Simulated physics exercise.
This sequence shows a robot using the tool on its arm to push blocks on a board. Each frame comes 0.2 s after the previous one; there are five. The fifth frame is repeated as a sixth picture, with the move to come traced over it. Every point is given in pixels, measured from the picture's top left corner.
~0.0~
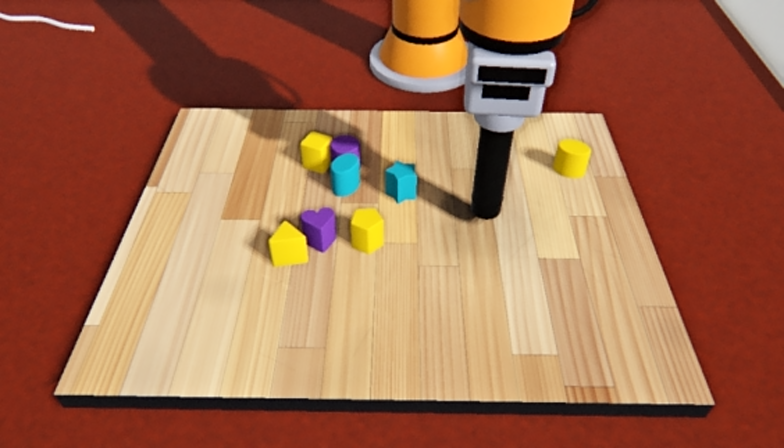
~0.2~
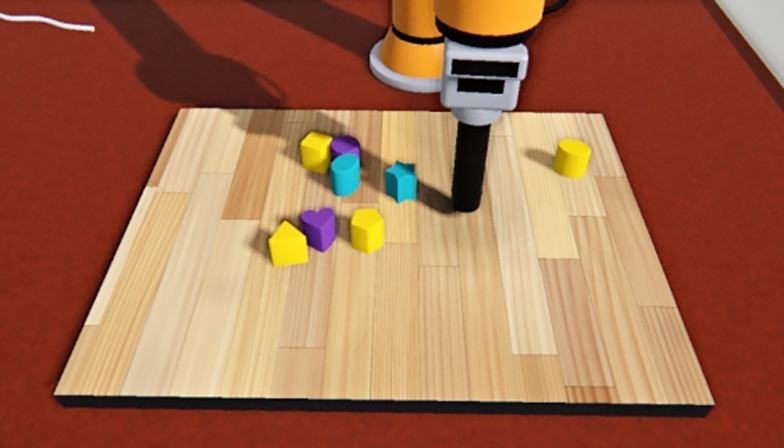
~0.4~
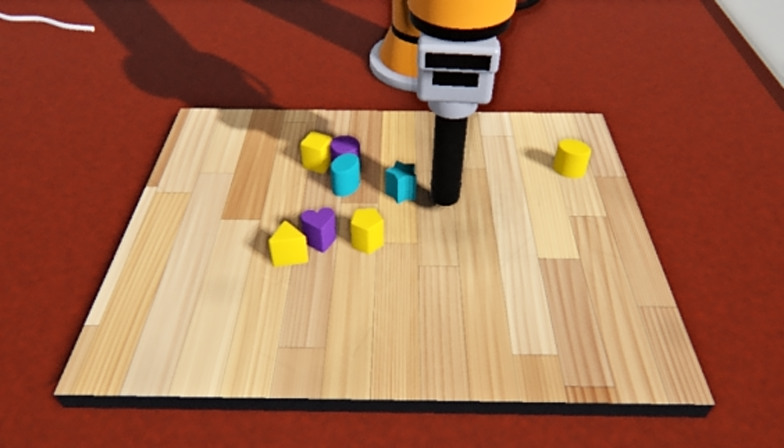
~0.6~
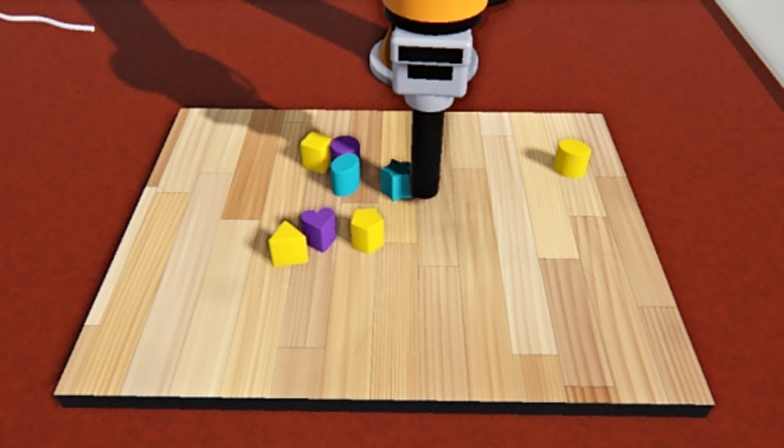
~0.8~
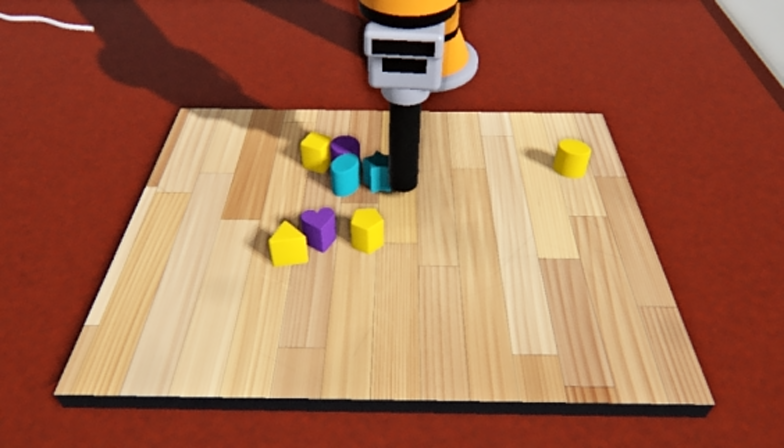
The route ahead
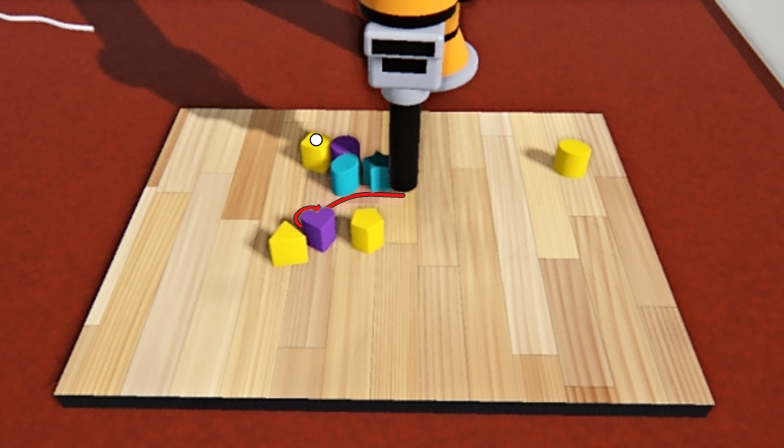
At the start, a robot arm holds its black tool over a wooden board, to the right of a loose group of yellow, purple and turquoise blocks. The tool moves left to the turquoise star-shaped block, then pushes it a short way left, close beside the turquoise oval.
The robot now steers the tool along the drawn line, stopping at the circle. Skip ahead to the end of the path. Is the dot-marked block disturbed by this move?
The answer is that it remains undisturbed.
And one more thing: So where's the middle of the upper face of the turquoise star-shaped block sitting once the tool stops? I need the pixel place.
At the end it should sit near (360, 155).
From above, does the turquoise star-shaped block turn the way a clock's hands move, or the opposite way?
Clockwise, from overhead.
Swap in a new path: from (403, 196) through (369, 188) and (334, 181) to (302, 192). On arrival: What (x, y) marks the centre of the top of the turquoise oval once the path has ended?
By then it is at (274, 162).
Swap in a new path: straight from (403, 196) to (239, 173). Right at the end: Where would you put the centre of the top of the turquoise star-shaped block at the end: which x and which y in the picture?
I think it will end close to (354, 150).
The line goes from (403, 196) by way of (369, 194) and (338, 202) to (311, 218); the dot is on the yellow square.
What follows on the original path. One third of the way, tool at (369, 183); turquoise oval at (335, 161), turned 15° anticlockwise; turquoise star-shaped block at (362, 154), turned 70° clockwise.
Two thirds of the way, tool at (337, 191); turquoise oval at (327, 161), turned 15° clockwise; purple circular block at (344, 141); turquoise star-shaped block at (360, 155), turned 85° clockwise.
At the end, tool at (309, 206); yellow square unmoved; turquoise oval at (327, 161), turned 15° clockwise; purple circular block at (344, 141); turquoise star-shaped block at (360, 155), turned 85° clockwise.
